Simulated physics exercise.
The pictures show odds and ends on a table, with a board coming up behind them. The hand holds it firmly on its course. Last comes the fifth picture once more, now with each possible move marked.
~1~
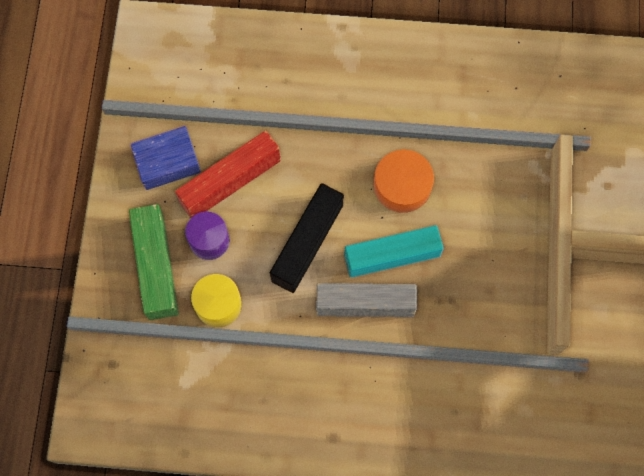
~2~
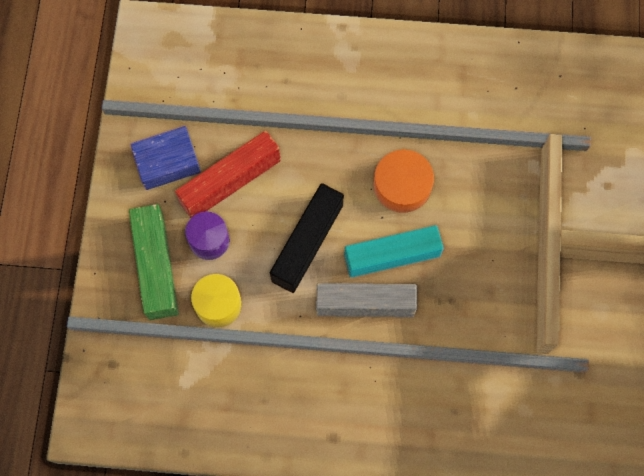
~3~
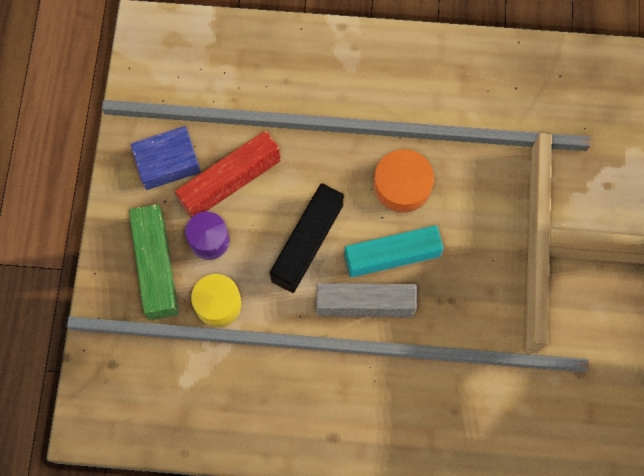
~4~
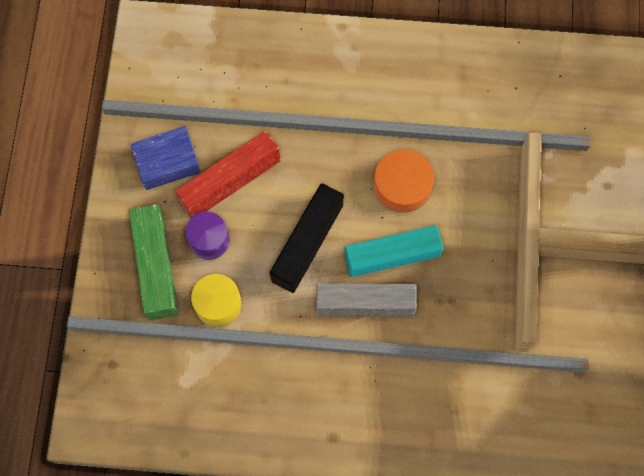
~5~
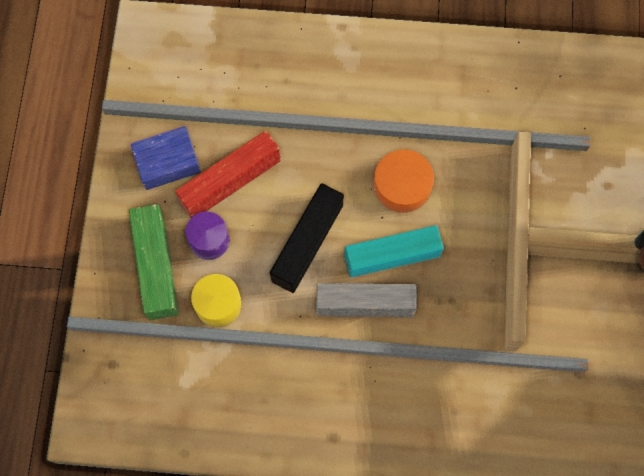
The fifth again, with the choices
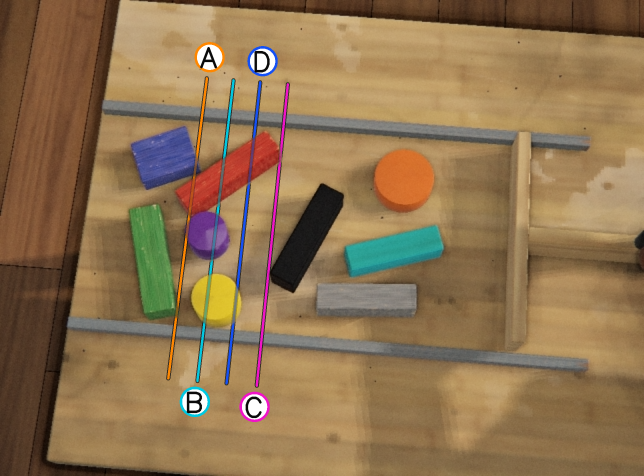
A wooden board slides slowly left between two rails while the colourful blocks stay still.
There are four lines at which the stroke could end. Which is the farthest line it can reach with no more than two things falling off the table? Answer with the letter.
It should halt at B.
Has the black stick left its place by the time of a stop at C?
Yes.
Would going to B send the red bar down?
No.
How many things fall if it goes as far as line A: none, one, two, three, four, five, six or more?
In all, three.
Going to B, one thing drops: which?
The green bar goes over.
On the marked copy, A at (188, 222); B at (216, 224); C at (273, 228); D at (244, 226).
Taking B. A third of the way, board (411, 225); grey bar (348, 299); orange tin (377, 179).
Two thirds of the way, board (303, 216); green bar (136, 263); yellow tin (163, 298).
When it is over, board (218, 210); green bar over the edge; yellow tin (79, 293); one fallen.
As for the rest, A drops three; C is within the limit but short; D is within the limit but short.
